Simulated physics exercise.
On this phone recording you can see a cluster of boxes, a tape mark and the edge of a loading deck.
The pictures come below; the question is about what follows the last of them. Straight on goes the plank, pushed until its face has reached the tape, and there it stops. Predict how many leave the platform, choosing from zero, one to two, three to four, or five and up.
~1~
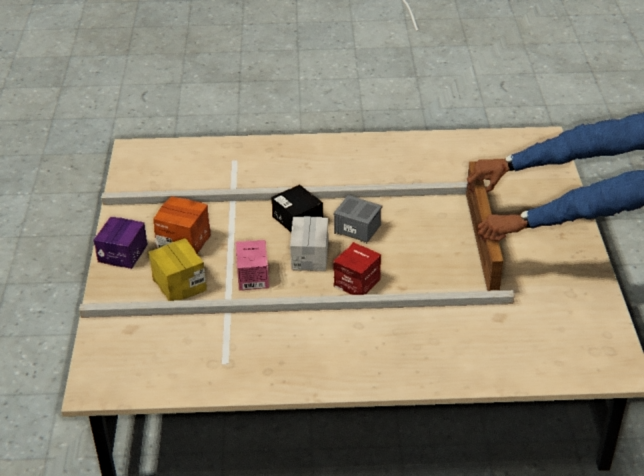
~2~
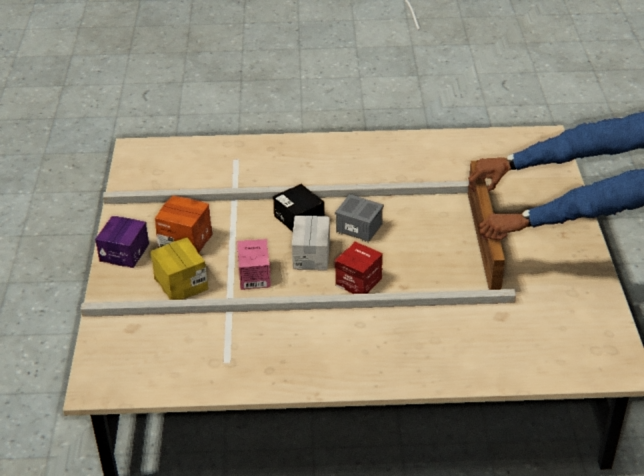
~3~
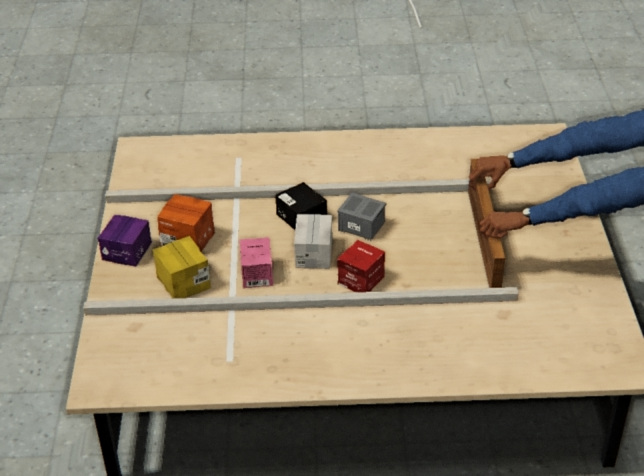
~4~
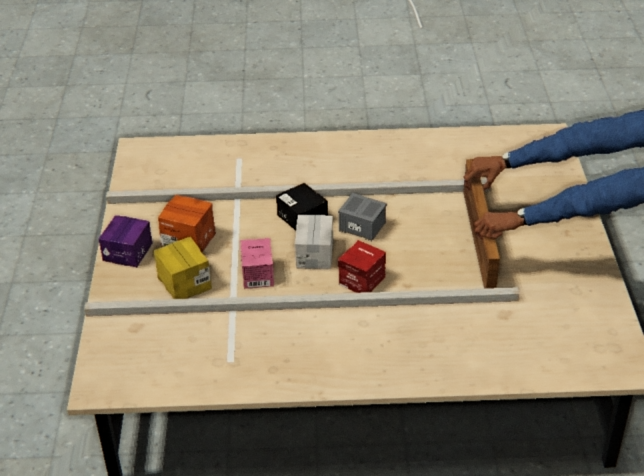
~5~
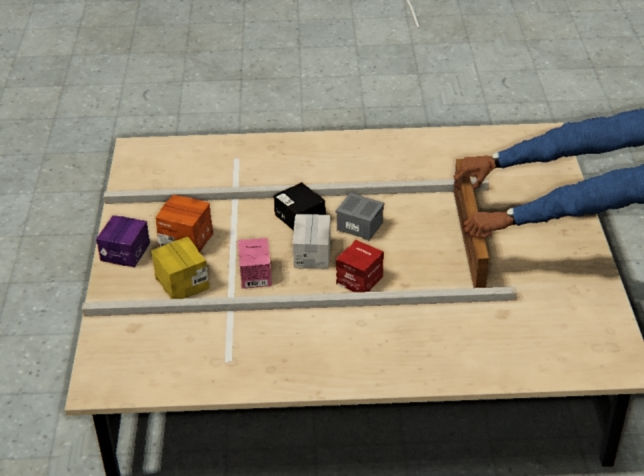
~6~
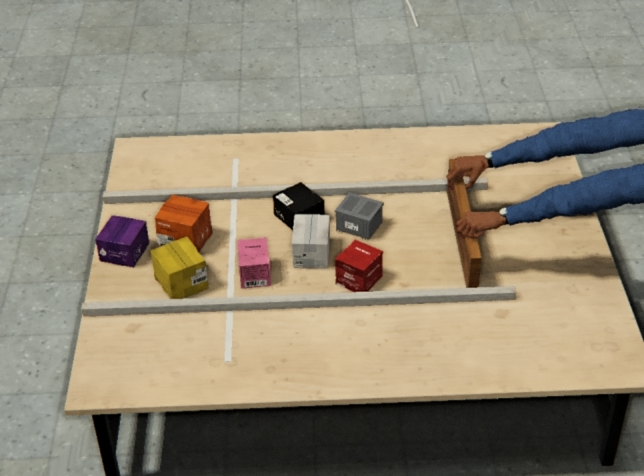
The drop will claim none of them.
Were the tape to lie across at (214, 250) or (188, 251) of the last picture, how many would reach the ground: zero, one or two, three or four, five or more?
Zero; either one or two.
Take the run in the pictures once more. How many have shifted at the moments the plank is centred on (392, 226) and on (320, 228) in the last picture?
0 and 5.
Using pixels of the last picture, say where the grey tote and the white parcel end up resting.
(213, 226) and (192, 253).
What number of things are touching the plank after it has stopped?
At rest, 3 are in contact.
Soon after, none off yet; purple box at rest near (123, 241); orange parcel at rest near (184, 225); yellow box at rest near (180, 269).
At rest, the number that fall off is zero.
